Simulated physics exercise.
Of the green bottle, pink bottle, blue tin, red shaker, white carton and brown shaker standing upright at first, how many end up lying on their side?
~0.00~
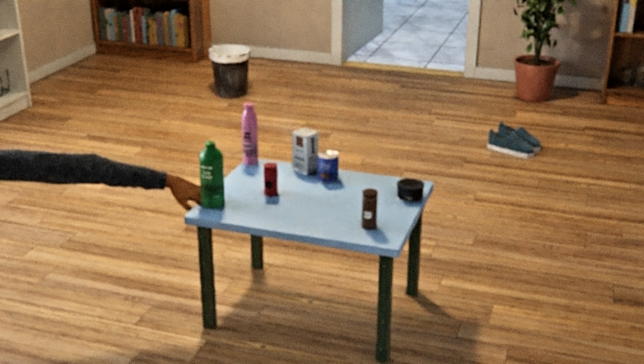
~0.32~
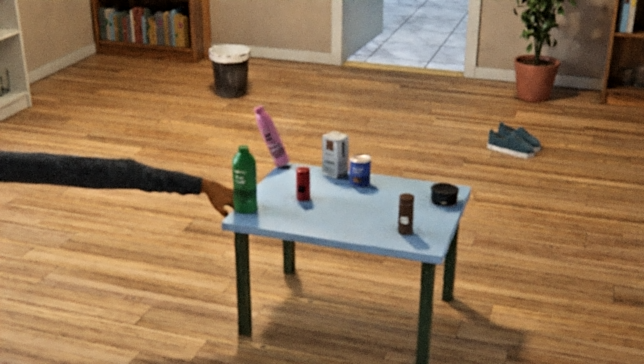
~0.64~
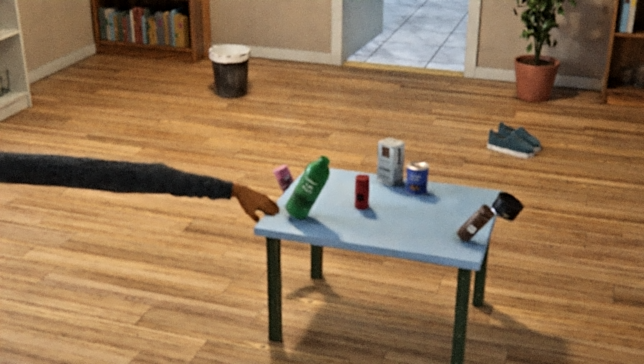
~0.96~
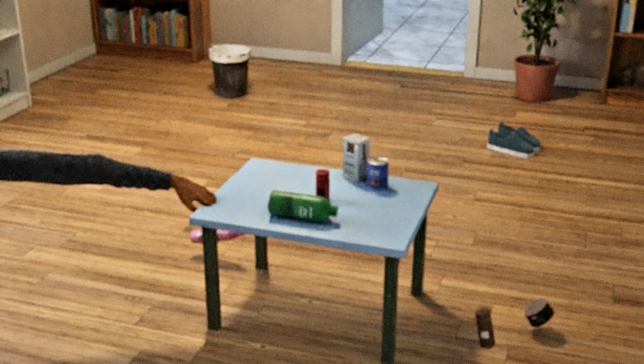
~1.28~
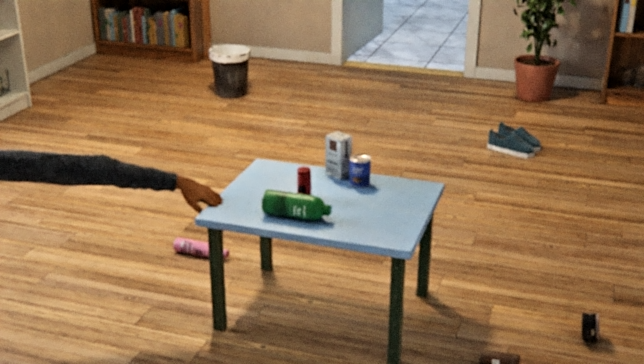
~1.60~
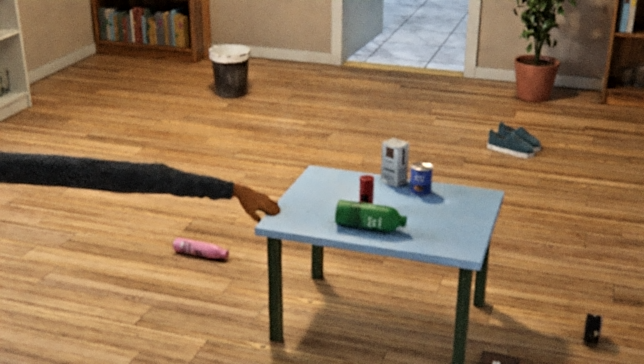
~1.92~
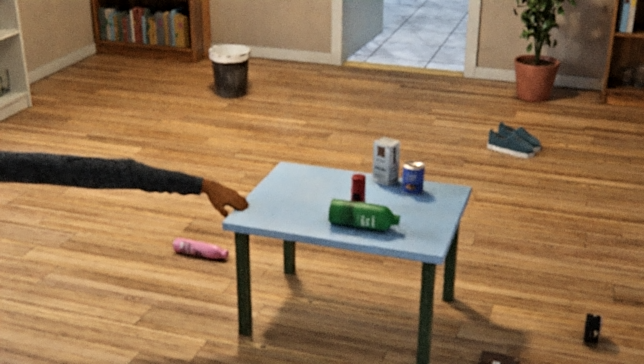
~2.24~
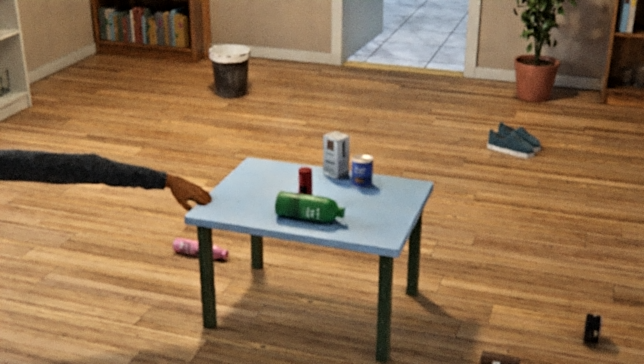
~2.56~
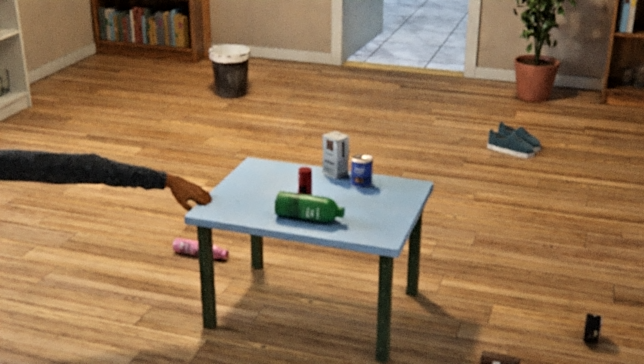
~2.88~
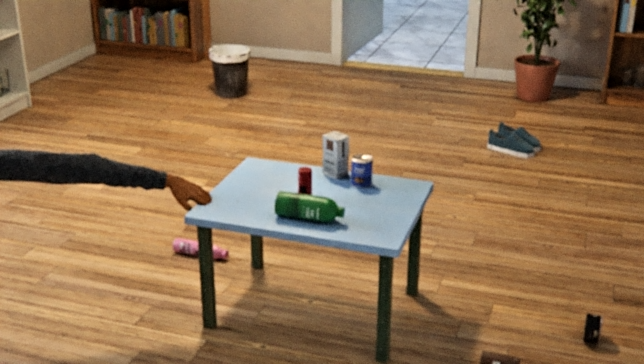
Three of them end up on their side. The green bottle lies on the table, while the pink bottle and the brown shaker lie on the floor.
Blue table sliding back and forth by hand, green bottle toppling on top, pink bottle, brown shaker and black tub falling off.
